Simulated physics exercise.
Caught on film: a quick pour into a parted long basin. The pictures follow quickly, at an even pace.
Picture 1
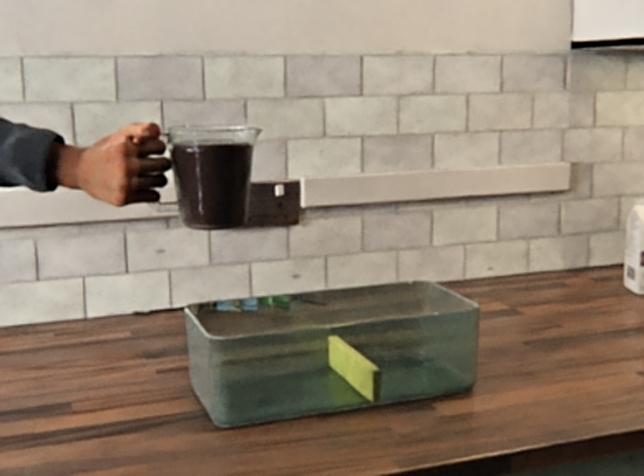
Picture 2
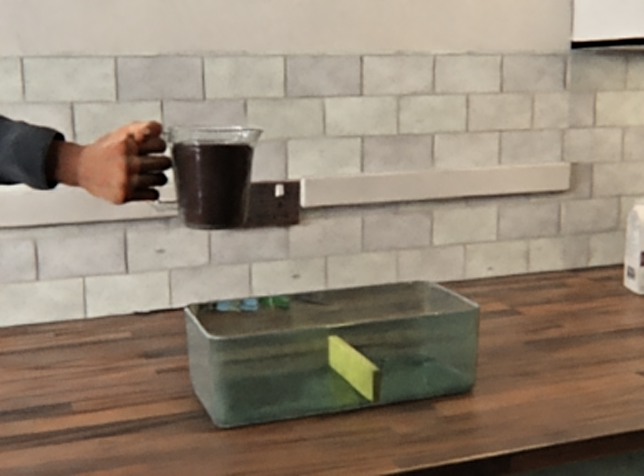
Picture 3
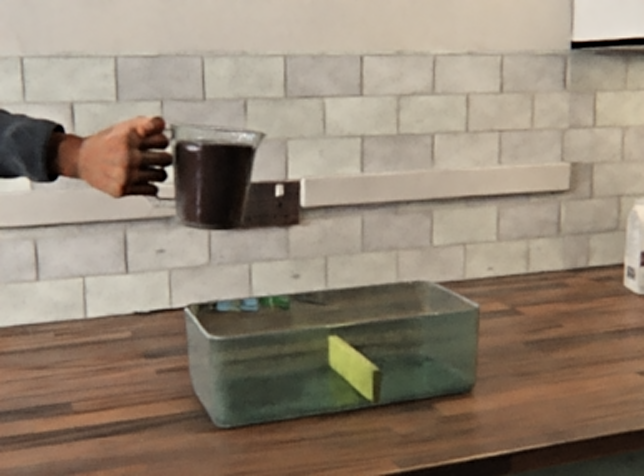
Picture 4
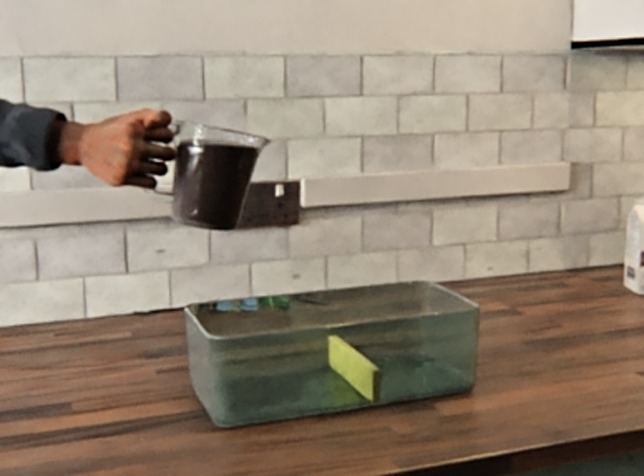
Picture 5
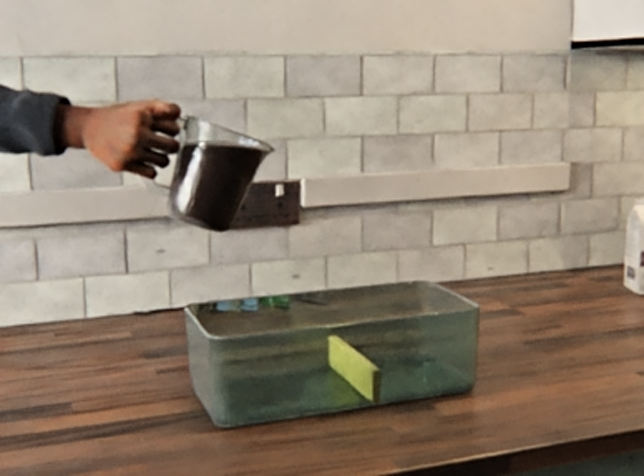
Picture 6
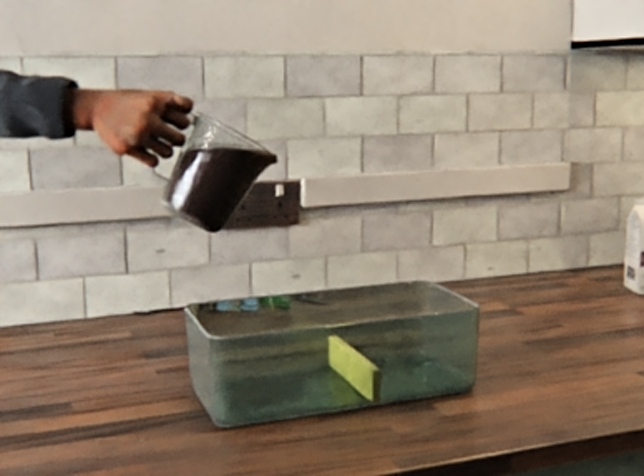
At first, a hand at the left holds a glass jug of dark coffee almost upright above a long, clear basin parted by a yellow-green wall. The hand then tilts the jug to the right, slowly and then more steeply, and the coffee shifts toward its right rim while the basin stays still.
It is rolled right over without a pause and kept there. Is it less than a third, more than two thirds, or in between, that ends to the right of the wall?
In the end under a third is right of the wall.
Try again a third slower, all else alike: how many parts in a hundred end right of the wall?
Close to 5 per cent.
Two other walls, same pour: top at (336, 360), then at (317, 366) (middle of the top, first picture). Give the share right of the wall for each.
Near 30 % and 85 %.
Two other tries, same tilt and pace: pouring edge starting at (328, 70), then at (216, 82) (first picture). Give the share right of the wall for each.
The first gives 85 %, the second 10 %.
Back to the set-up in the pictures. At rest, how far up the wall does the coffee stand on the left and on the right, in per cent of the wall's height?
Left about 40, right about 0.
A moment on, the measuring jug is tipped on its side and 57 per cent is still to pour, 11 is left of the wall and 0 right of it.
Next, the measuring jug is tipped right over and 15 per cent is still to pour, 60 is left of the wall and 0 right of it.
Then the measuring jug is tipped right over and 2 per cent is still to pour, 83 is left of the wall and 3 right of it.
Later the measuring jug is tipped right over and 0 per cent is still to pour, 89 is left of the wall and 4 right of it.
In the end 89 per cent lies left of the wall, 4 right of it and 6 outside.
